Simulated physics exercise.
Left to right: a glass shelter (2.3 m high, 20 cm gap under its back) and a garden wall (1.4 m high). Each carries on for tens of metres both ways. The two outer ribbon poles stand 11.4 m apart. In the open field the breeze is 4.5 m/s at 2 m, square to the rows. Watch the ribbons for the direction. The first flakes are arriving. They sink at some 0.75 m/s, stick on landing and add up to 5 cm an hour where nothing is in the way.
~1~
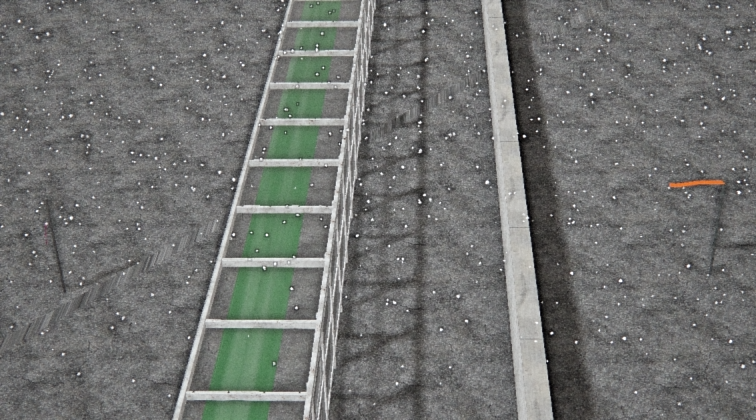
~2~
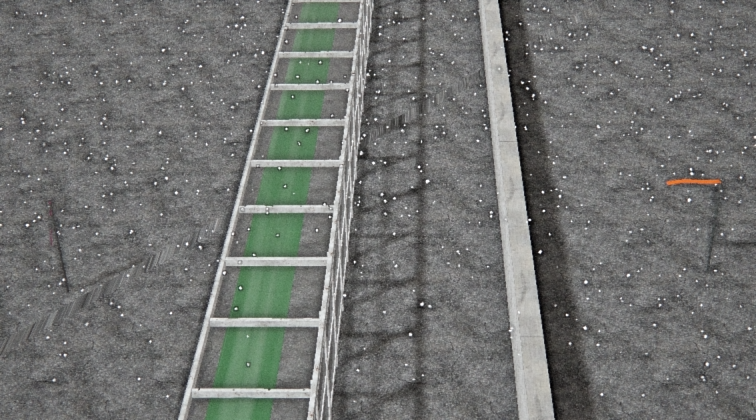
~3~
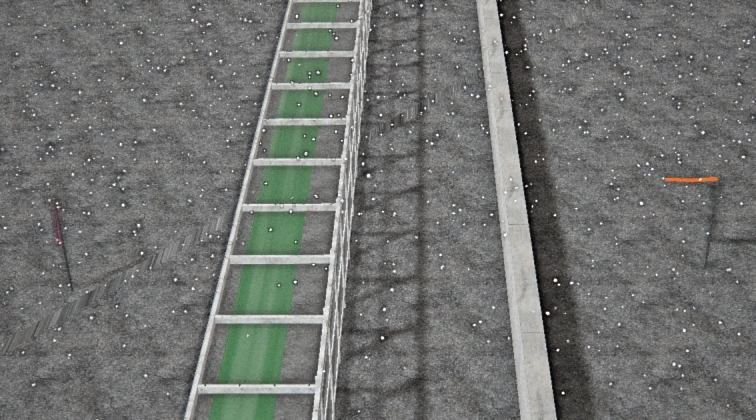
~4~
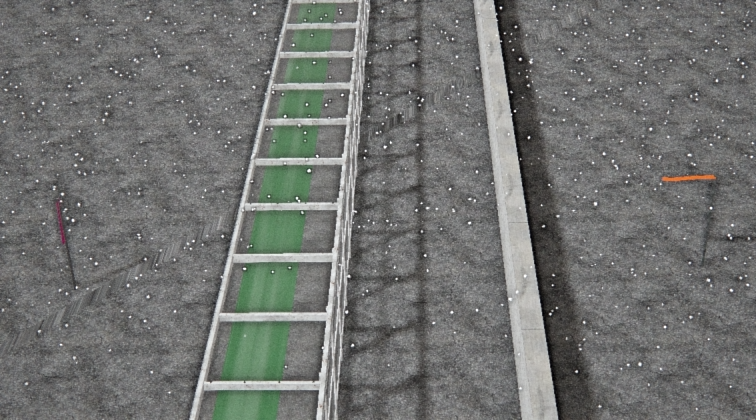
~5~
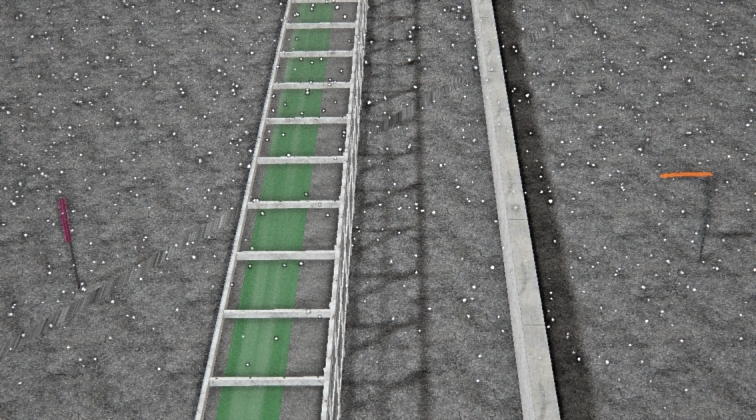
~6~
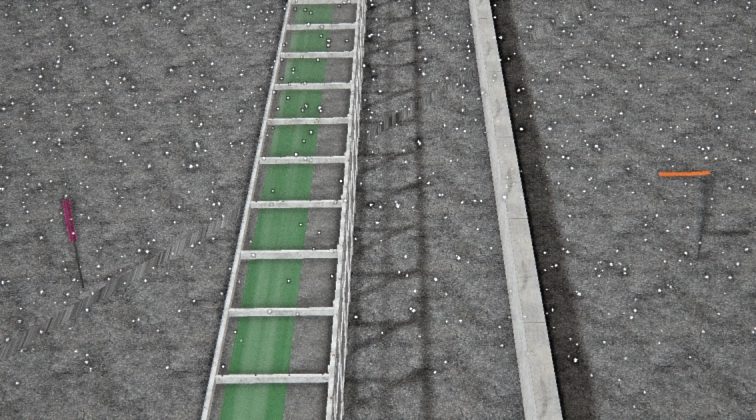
At the start, white flakes speckle grey ground around a pale, ladder-like frame with a green strip showing through it and a long, pale wall to its right. As the view shifts slightly, the orange ribbon keeps streaming left, while the left ribbon hangs nearly straight and shows more magenta.
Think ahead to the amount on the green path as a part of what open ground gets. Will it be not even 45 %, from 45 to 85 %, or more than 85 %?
On the green path: Not even 45 % of what open ground gets.
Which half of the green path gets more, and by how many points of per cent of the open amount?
The left one, some 10 points more.
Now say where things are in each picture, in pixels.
The rows stand in the wind, in the first frame.
The right ribbon ends at (667, 183), leaning 85 degrees to the left and the green one passes (268, 270), in the second frame.
The left ribbon ends at (59, 244), hanging almost straight, above the rows the flakes slant 85 degrees from upright, towards the left and the top of the garden wall crosses (510, 160), in the third frame.
The right ribbon ends at (663, 179), leaning 85 degrees to the left and the green one passes (284, 196), in the fourth frame.
The left ribbon ends at (69, 241), hanging almost straight and above the rows the flakes slant 85 degrees from upright, towards the left, in the fifth frame.
The right ribbon ends at (659, 174), leaning 90 degrees to the left and the top of the garden wall crosses (508, 156), in the sixth frame.
10 minutes on, 0 mm on the green path, 8 mm in the open.
30 minutes on, 1 mm on the green path, 25 mm in the open.
60 minutes on, 2 mm on the green path, 50 mm in the open, so the green path has 5 % of the open amount; the left half of it has 9 %, the right half 1 %.
